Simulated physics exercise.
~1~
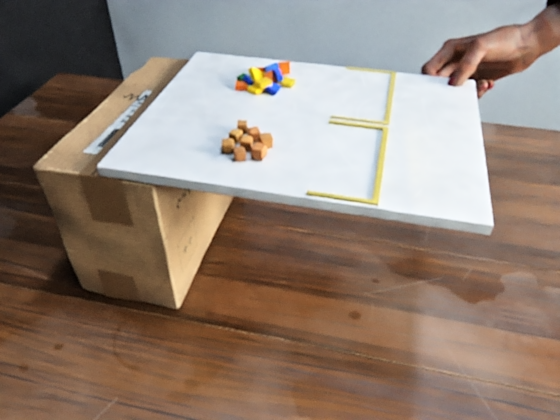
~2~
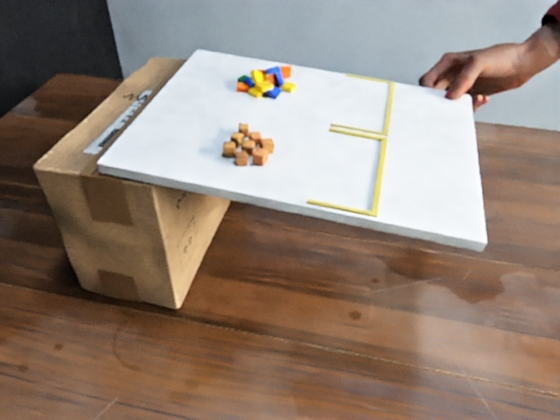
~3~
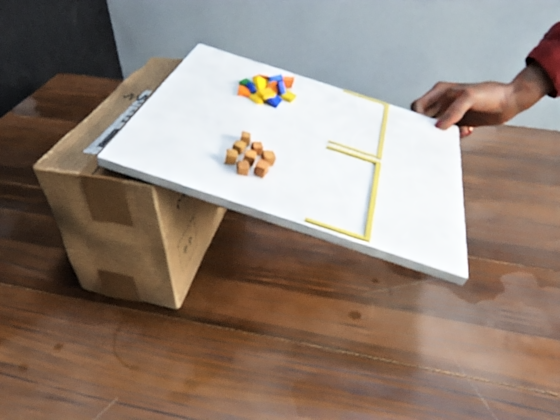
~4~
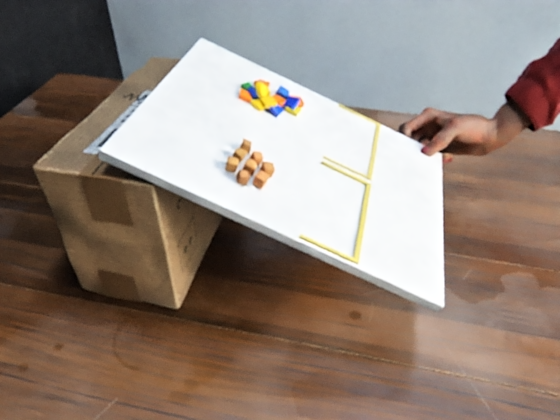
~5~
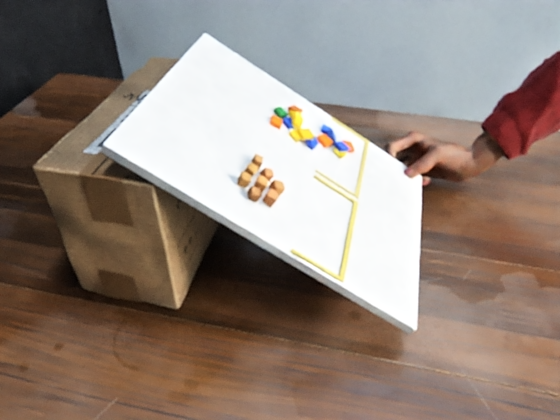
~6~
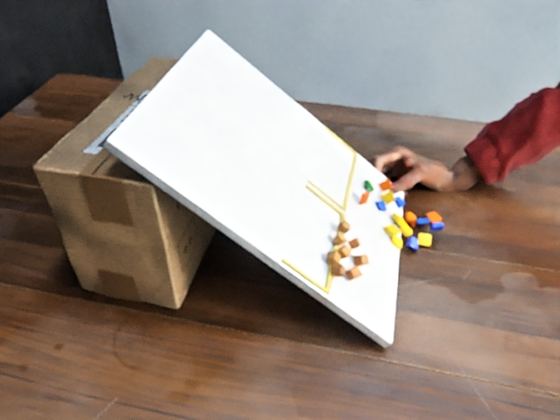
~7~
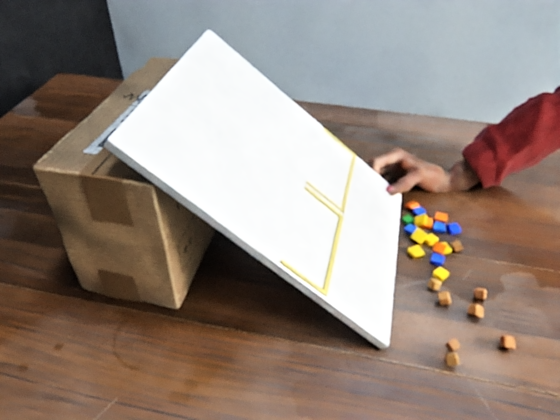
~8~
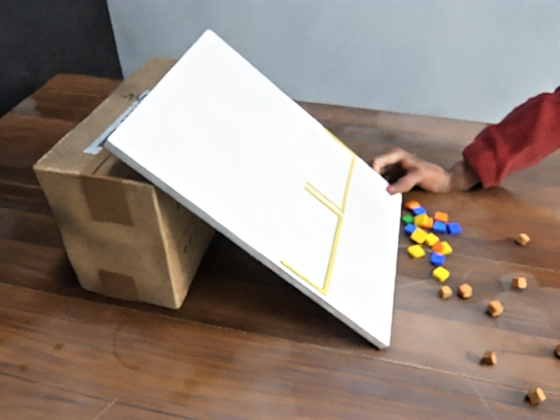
On a wooden table, a hand lowering one end of a white board propped on a box, colourful and brown blocks sliding off.
